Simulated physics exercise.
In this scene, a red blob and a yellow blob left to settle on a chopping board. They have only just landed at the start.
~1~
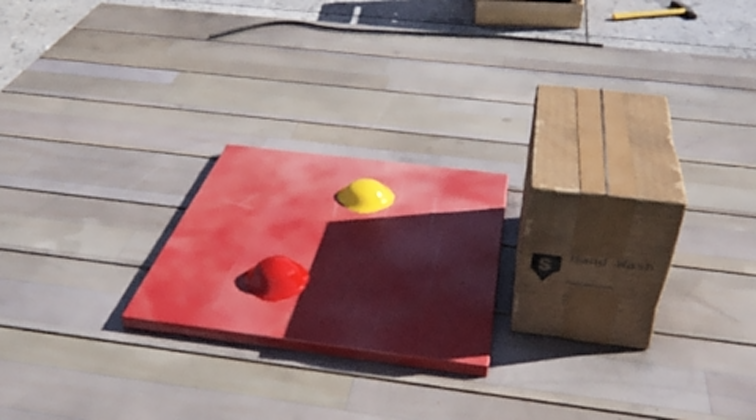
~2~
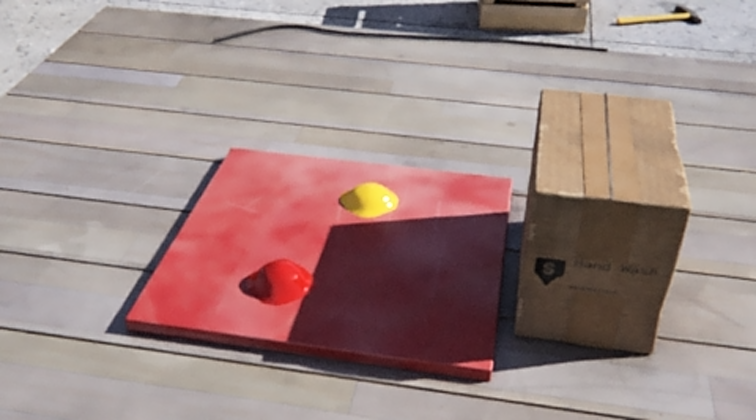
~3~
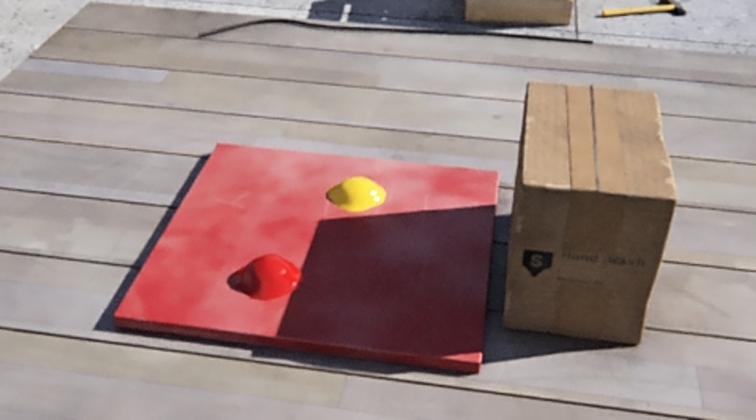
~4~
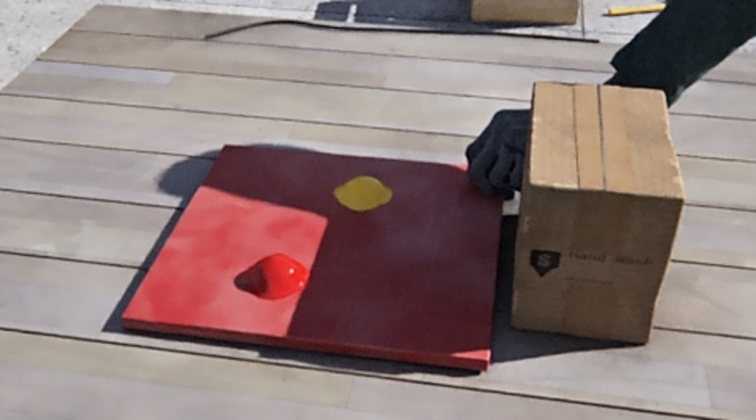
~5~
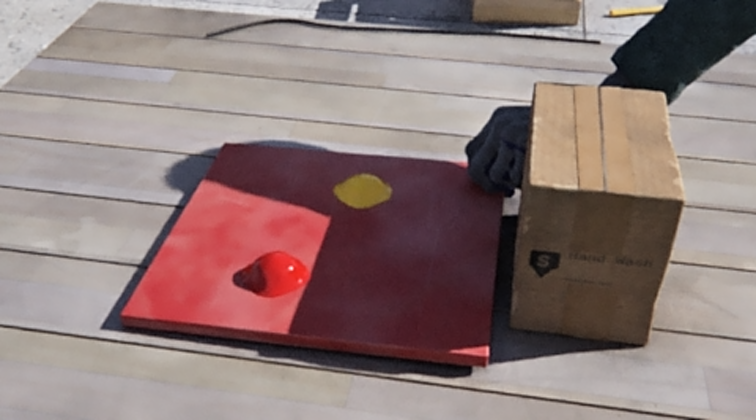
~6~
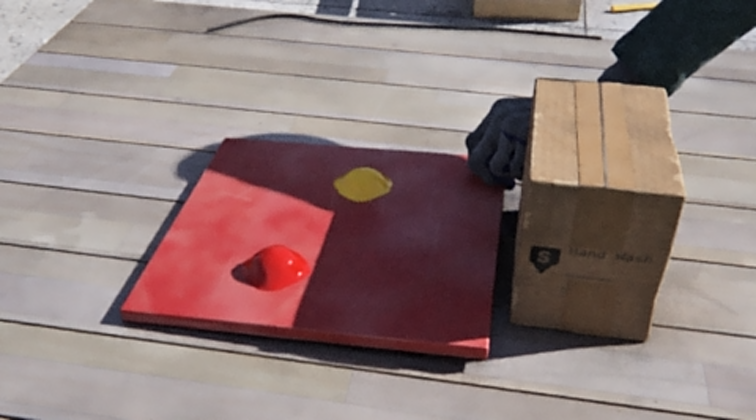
To begin with, a red blob and a yellow blob sit on a flat red board beside a cardboard box on wooden decking, barely moving. Then a dark-gloved hand reaches in from the upper right, shading the yellow blob, grips the board's far corner and raises that end very slightly.
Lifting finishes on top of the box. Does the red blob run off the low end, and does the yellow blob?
In the end the red blob is held back; meanwhile the yellow blob is held back.
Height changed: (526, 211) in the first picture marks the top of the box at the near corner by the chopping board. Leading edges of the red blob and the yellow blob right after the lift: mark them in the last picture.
In the last picture you'd see them end at (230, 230) and at (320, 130).
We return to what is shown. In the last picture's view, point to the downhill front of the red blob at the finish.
I'd mark it near (221, 222) in the last picture.
Next, slope about 32°; the red blob has not moved; the yellow blob has not moved.
After that, the red blob has not moved; the yellow blob has not moved.
Finally, slope about 32°; the red blob has not moved; the yellow blob has not moved.
